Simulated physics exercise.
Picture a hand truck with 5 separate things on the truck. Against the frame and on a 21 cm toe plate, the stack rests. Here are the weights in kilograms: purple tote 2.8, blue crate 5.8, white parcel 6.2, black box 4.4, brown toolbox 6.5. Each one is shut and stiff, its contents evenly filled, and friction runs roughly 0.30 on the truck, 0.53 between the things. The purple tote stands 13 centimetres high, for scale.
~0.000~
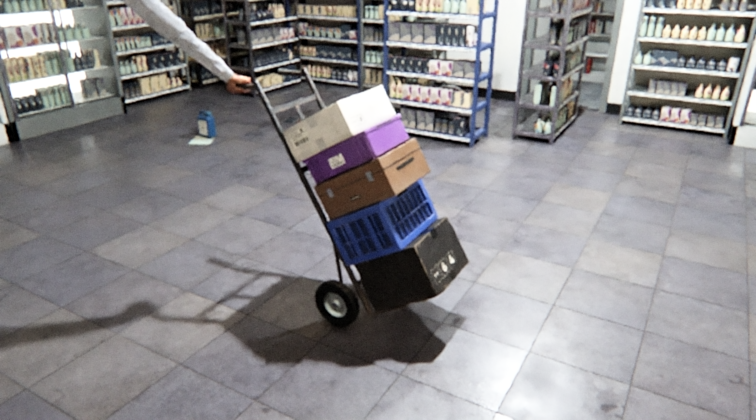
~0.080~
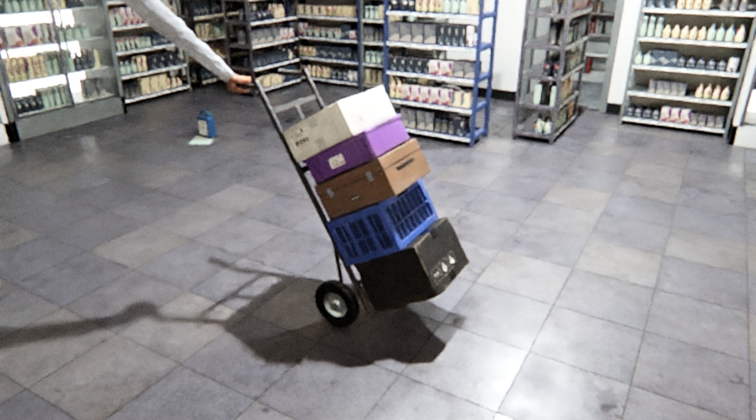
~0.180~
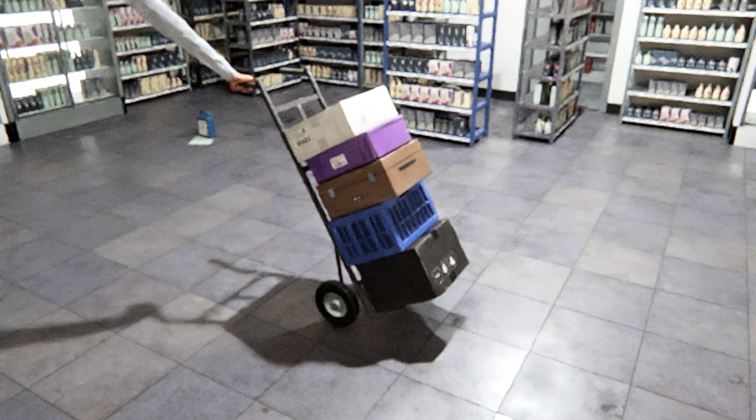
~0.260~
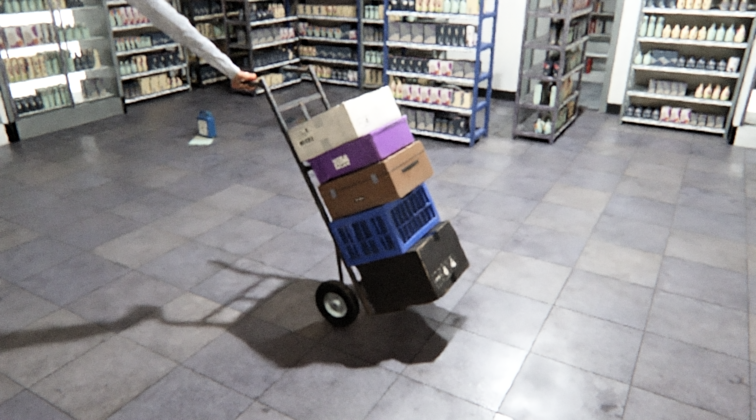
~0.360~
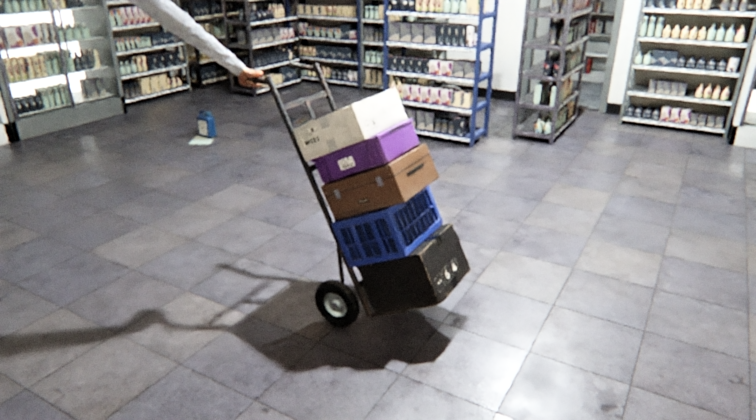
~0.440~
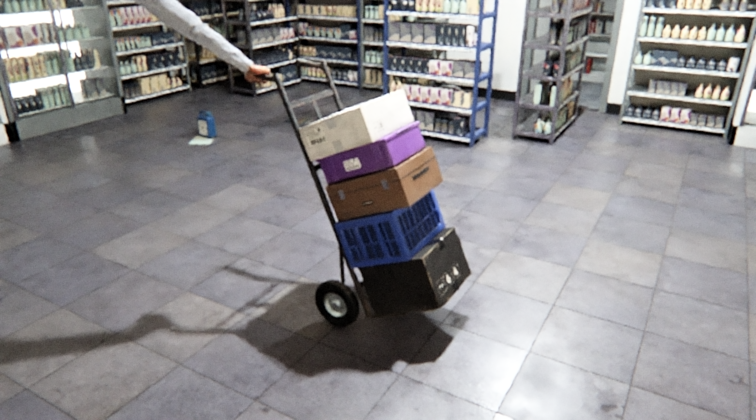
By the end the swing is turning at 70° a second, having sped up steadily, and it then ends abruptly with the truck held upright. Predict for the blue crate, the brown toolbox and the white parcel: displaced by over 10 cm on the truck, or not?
Blue crate: Displaced; brown toolbox: Displaced; white parcel: Displaced.
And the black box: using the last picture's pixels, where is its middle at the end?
Around (422, 296).
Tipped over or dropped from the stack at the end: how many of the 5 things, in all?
The count is 4.
Around 1.34 s, truck upright; white parcel tipped 21° against what carries it near (474, 157); brown toolbox tipped 21° against what carries it near (453, 216); blue crate tipped 21° against what carries it near (428, 245).
Around 1.94 s, truck upright; purple tote, white parcel and brown toolbox now dropped from the stack; blue crate tipped 60° against what carries it near (454, 245); black box tipped 4° against what carries it.
Finally (2.7 s), dropped from the stack, purple tote, white parcel and brown toolbox; on their side or leaning hard on the truck, blue crate; the last one still in place (within 10 cm). In the last view, blue crate near (492, 273), brown toolbox near (535, 316).
